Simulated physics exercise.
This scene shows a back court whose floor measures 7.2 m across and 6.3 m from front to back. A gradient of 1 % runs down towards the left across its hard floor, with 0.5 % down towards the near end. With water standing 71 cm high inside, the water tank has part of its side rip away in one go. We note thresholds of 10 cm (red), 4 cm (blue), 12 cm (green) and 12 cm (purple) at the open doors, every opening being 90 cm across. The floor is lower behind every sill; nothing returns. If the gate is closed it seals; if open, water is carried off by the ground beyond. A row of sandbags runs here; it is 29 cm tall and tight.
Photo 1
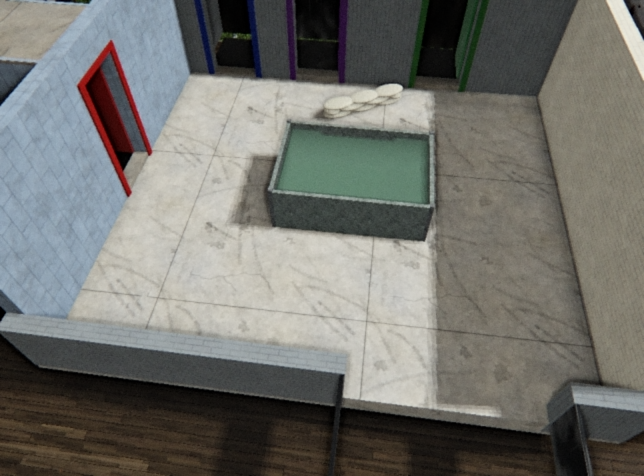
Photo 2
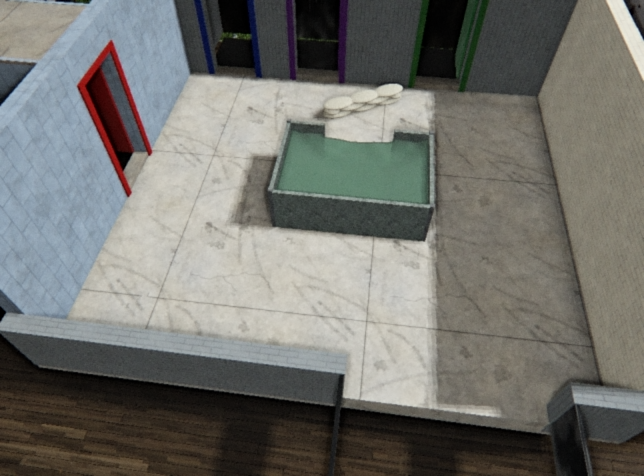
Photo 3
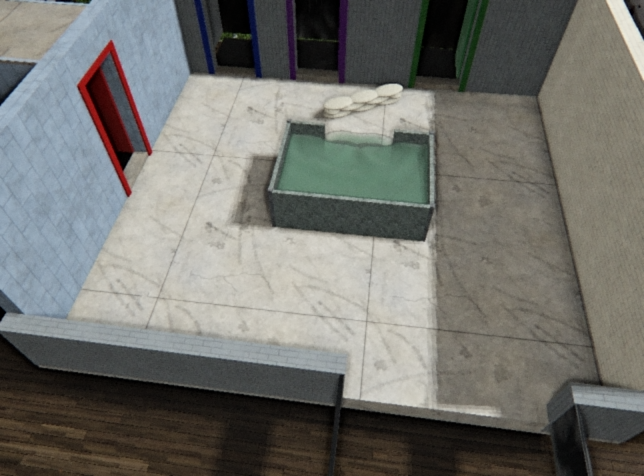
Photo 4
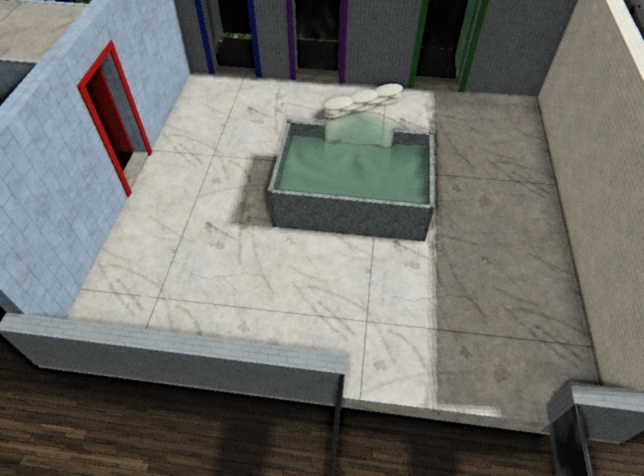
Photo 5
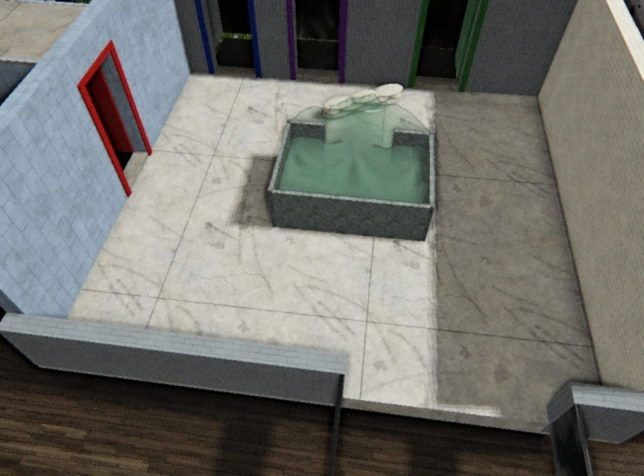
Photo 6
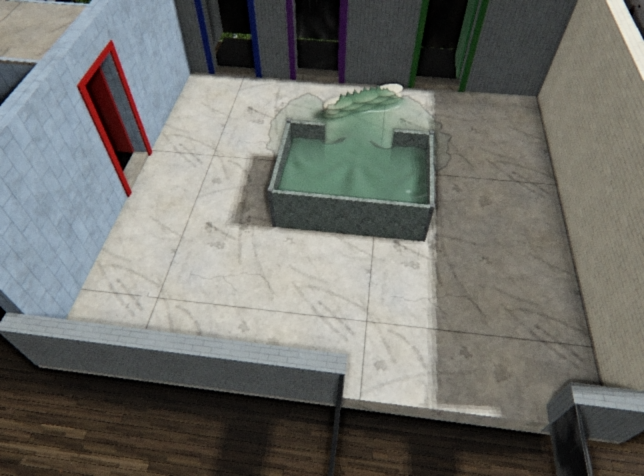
A stone tank of green water on a pale marble floor breaking open at its far side, water pouring out over white sandbags.
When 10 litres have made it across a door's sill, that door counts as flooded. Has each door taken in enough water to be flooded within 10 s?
Result: The red door lets in less than the cap; the blue door lets in more than the cap; the green door lets in more than the cap; the purple door lets in less than the cap.
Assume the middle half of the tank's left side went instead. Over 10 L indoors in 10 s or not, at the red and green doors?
At the red door the limit is surpassed; at the green door it is not exceeded.
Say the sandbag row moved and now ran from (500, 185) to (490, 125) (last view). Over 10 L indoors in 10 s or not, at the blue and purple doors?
Result: Blue door beyond the limit; purple door beyond the limit.
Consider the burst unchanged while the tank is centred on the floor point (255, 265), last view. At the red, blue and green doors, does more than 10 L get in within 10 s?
Red: Within limit; blue: Beyond limit; green: Within limit.
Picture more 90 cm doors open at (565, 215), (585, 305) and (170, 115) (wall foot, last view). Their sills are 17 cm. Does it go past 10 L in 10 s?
The first one doesn't reach it, the second one doesn't reach it, and the third one doesn't reach it.
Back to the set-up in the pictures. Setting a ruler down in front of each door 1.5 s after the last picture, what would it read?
Red 0 cm, blue 9 cm, green 20 cm, purple 10 cm.
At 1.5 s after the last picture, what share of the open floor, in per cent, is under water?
Around 30 per cent wet.
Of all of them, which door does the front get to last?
That's the red door.
Then, 0.7 s after the last picture water covers 20 % of the floor and is deepest (45 cm) near (346, 117); red door not reached, blue door not reached, green door 22 cm at the sill, 6 L in, purple door 5 cm at the sill, 0 L in.
Then, 1.5 s after the last picture water covers 30 % of the floor and is deepest (42 cm) near (530, 97); red door not reached, blue door 9 cm at the sill, 9 L in, green door 20 cm at the sill, 49 L in, purple door 10 cm at the sill, 0 L in.
Then, 2.8 s after the last picture water covers 45 % of the floor and is deepest (25 cm) near (502, 95); red door 2 cm at the sill, 0 L in, blue door 9 cm at the sill, 25 L in, green door 15 cm at the sill, 76 L in, purple door 5 cm at the sill, 0 L in.
Then, 5.3 s after the last picture water covers 80 % of the floor and is deepest (14 cm) near (345, 123); red door 6 cm at the sill, 0 L in, blue door 8 cm at the sill, 62 L in, green door 11 cm at the sill, 84 L in, purple door 5 cm at the sill, 0 L in.
Then, 9.3 s after the last picture water covers 90 % of the floor and is deepest (10 cm) near (55, 343); red door 4 cm at the sill, 0 L in, blue door 6 cm at the sill, 88 L in, green door 6 cm at the sill, 84 L in, purple door 3 cm at the sill, 0 L in.
